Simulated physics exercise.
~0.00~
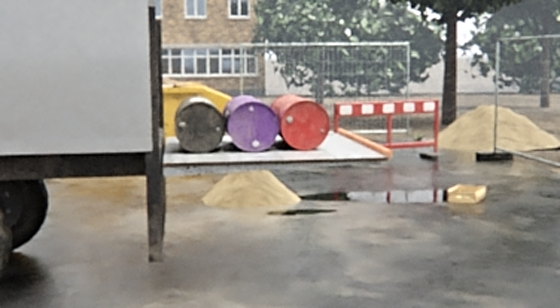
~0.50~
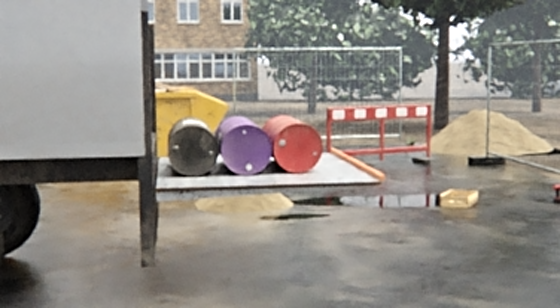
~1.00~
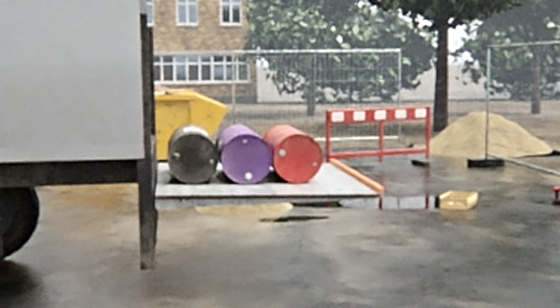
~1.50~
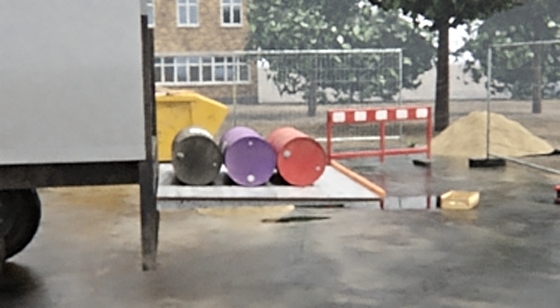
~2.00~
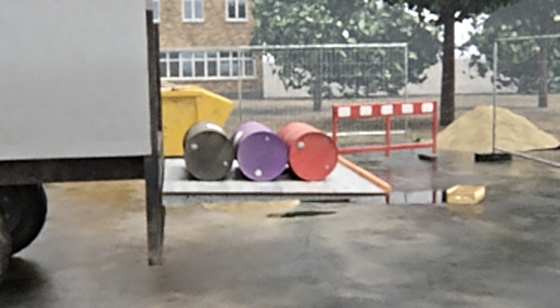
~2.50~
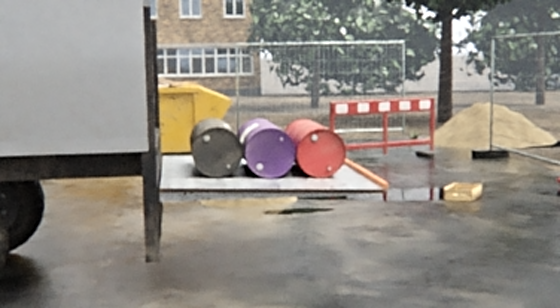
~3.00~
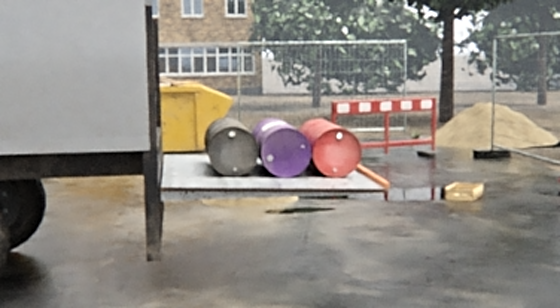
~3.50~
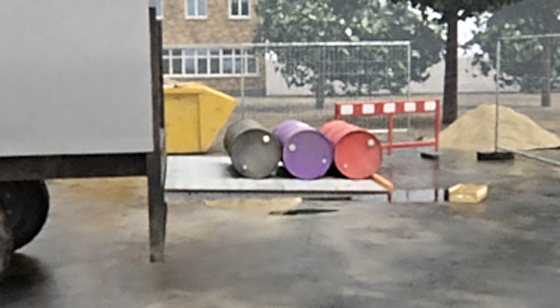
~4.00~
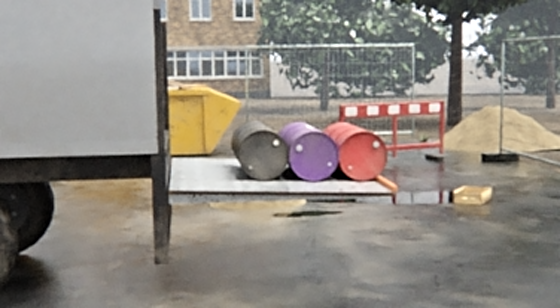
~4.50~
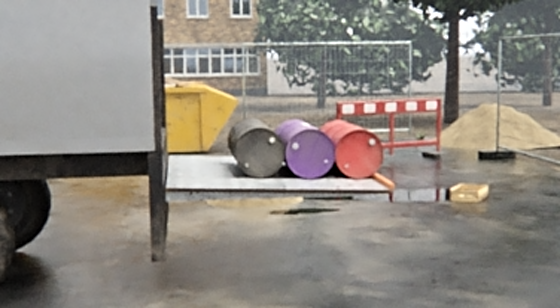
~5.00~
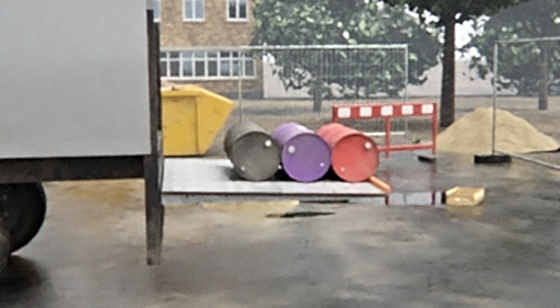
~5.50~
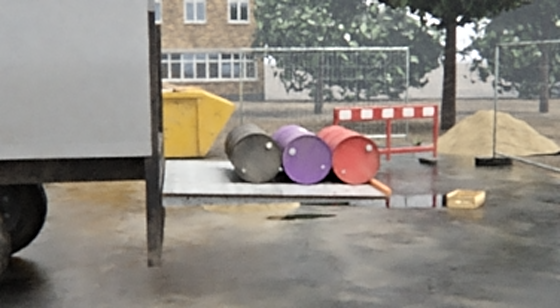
Three drums, dark, purple and red, rolling right across a lowered, tilting truck lift platform and stopping together at its outer edge.
